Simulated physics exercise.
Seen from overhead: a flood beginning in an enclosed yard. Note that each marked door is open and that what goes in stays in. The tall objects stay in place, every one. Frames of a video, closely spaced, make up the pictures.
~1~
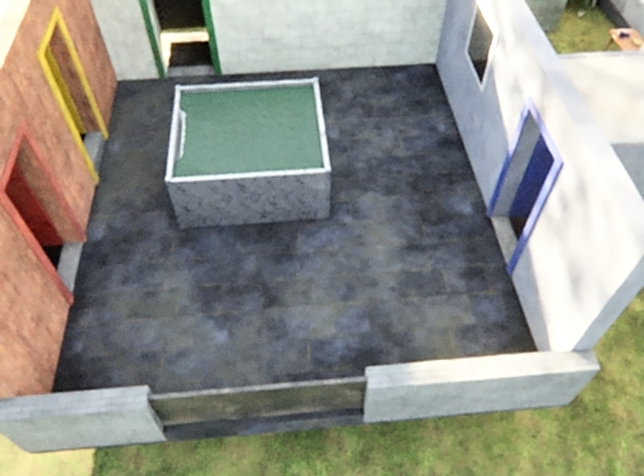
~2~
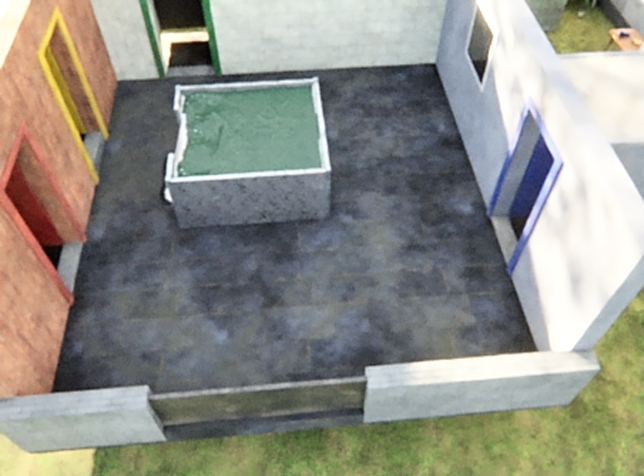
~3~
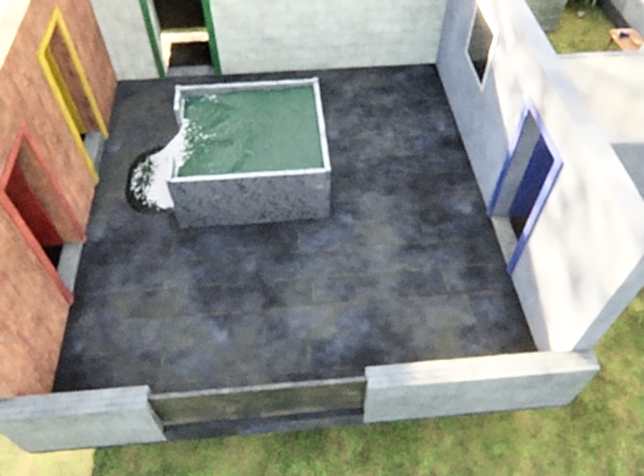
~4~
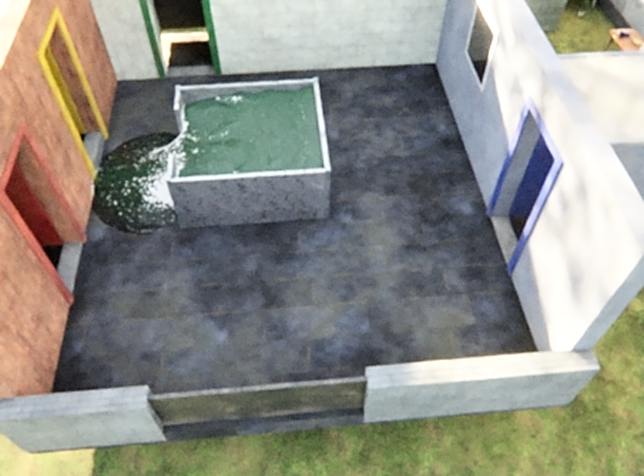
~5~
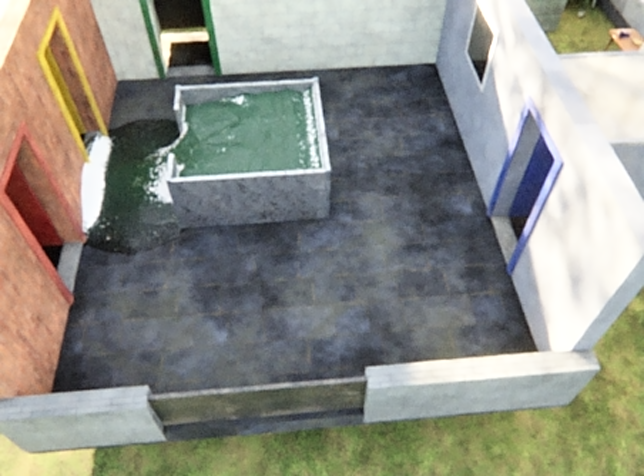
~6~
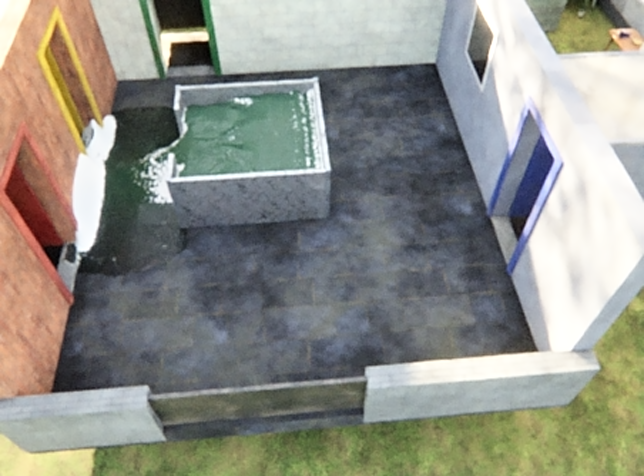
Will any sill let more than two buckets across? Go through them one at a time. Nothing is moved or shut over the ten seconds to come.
In the end yellow door: Over two buckets, blue door: Over two buckets, red door: Over two buckets, green door: Over two buckets.
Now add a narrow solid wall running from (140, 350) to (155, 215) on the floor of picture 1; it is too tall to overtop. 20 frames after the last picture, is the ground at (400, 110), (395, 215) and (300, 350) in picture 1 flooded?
Log, spots one to three: Spared; spared; swamped.
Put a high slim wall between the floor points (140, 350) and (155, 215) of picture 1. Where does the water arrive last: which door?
The blue-painted one.
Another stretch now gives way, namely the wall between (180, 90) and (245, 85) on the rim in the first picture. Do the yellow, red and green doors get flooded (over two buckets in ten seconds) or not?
Lab note: Yellow below the mark, red below the mark, green above the mark.
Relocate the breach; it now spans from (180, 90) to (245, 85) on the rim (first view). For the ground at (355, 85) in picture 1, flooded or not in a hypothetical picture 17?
By then I'd expect it to be drenched.
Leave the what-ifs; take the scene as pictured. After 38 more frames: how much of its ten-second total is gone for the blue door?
Around 5 in a hundred.
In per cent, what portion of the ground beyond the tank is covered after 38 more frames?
Near 90 in a hundred.
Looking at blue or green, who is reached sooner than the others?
First comes the green door.
A moment on, water covers 20 % of the floor; the yellow door far over two buckets in, the blue door not reached, the red door under two buckets in, the green door not reached.
Next, water covers 30 % of the floor; the yellow door far over two buckets in, the blue door not reached, the red door over two buckets in, the green door under two buckets in.
Then, water covers 55 % of the floor; the yellow door far over two buckets in, the blue door not reached, the red door over two buckets in, the green door over two buckets in.
Later, water covers 90 % of the floor; the yellow door far over two buckets in, the blue door under two buckets in, the red door far over two buckets in, the green door far over two buckets in.
In the end, water covers 100 % of the floor; the yellow door far over two buckets in, the blue door over two buckets in, the red door far over two buckets in, the green door far over two buckets in.
